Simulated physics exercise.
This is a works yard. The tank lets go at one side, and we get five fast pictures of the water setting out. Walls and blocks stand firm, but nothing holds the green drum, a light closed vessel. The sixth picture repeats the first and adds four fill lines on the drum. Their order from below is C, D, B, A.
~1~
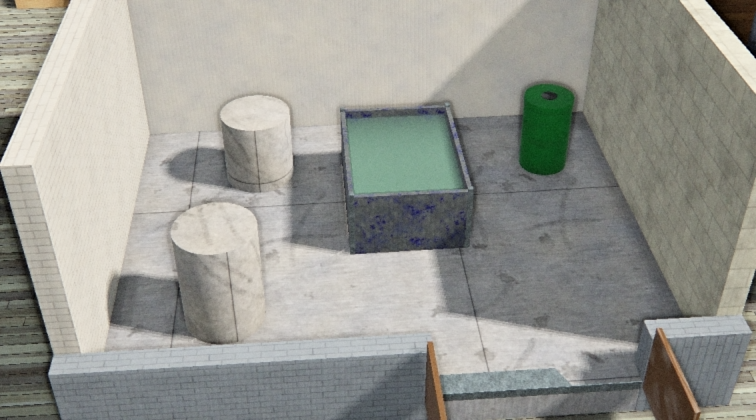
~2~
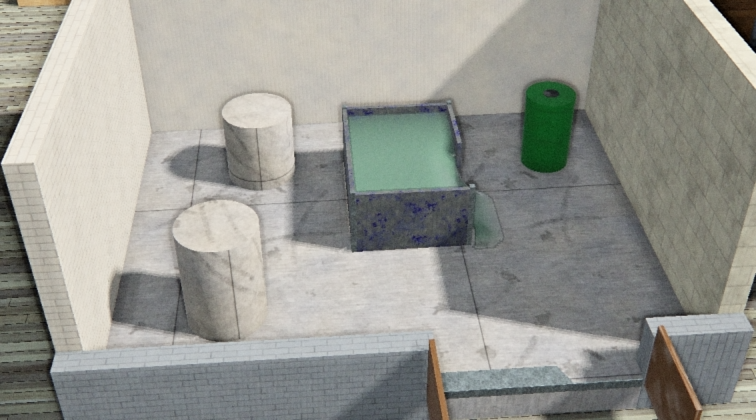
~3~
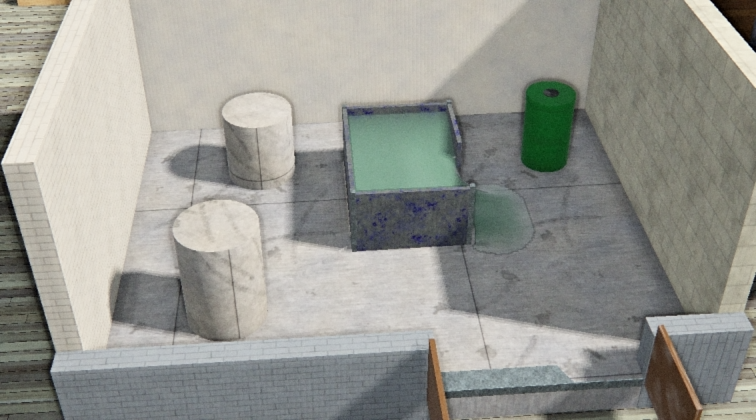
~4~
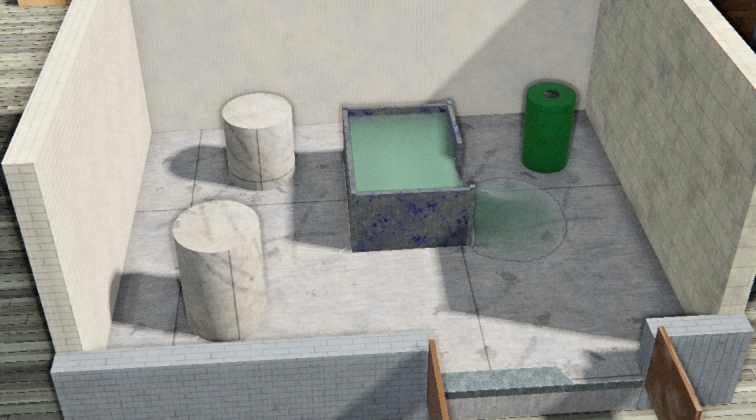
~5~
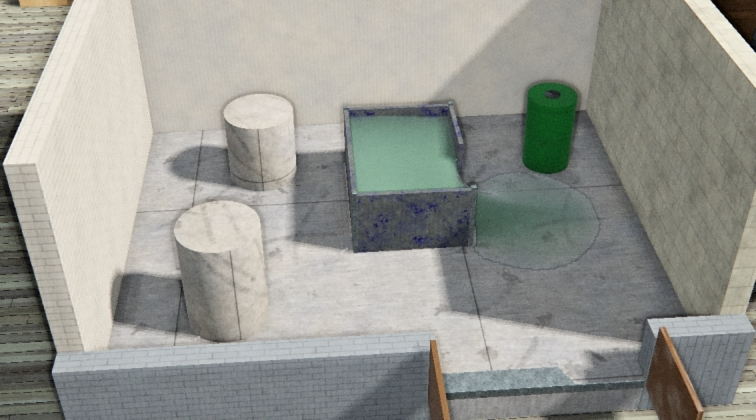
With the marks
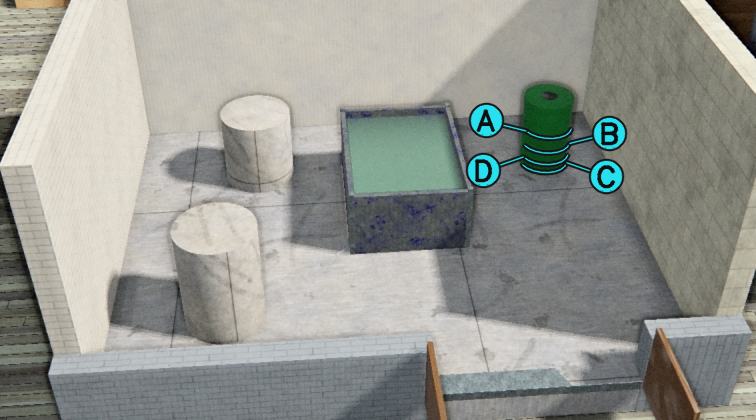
The clip opens on a walled yard with a full tank of green liquid between two pale cylinders and a green drum. An opening appears in the tank's right side and liquid pours onto the ground, then spreads rightward in a widening, rounded puddle in front of the drum.
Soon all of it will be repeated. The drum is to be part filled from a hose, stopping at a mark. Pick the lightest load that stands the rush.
D is the one.
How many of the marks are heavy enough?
Three.
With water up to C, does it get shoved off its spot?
Yes.
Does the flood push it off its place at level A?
No, that is safe.
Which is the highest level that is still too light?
C.
On the marked copy, A at (552, 138); B at (550, 153); C at (548, 172); D at (549, 164); from the bottom up C, D, B, A.
For level A, it does not move.
For level B, it does not move.
For level C, it is pushed about its own width away.
For level D, it does not move.
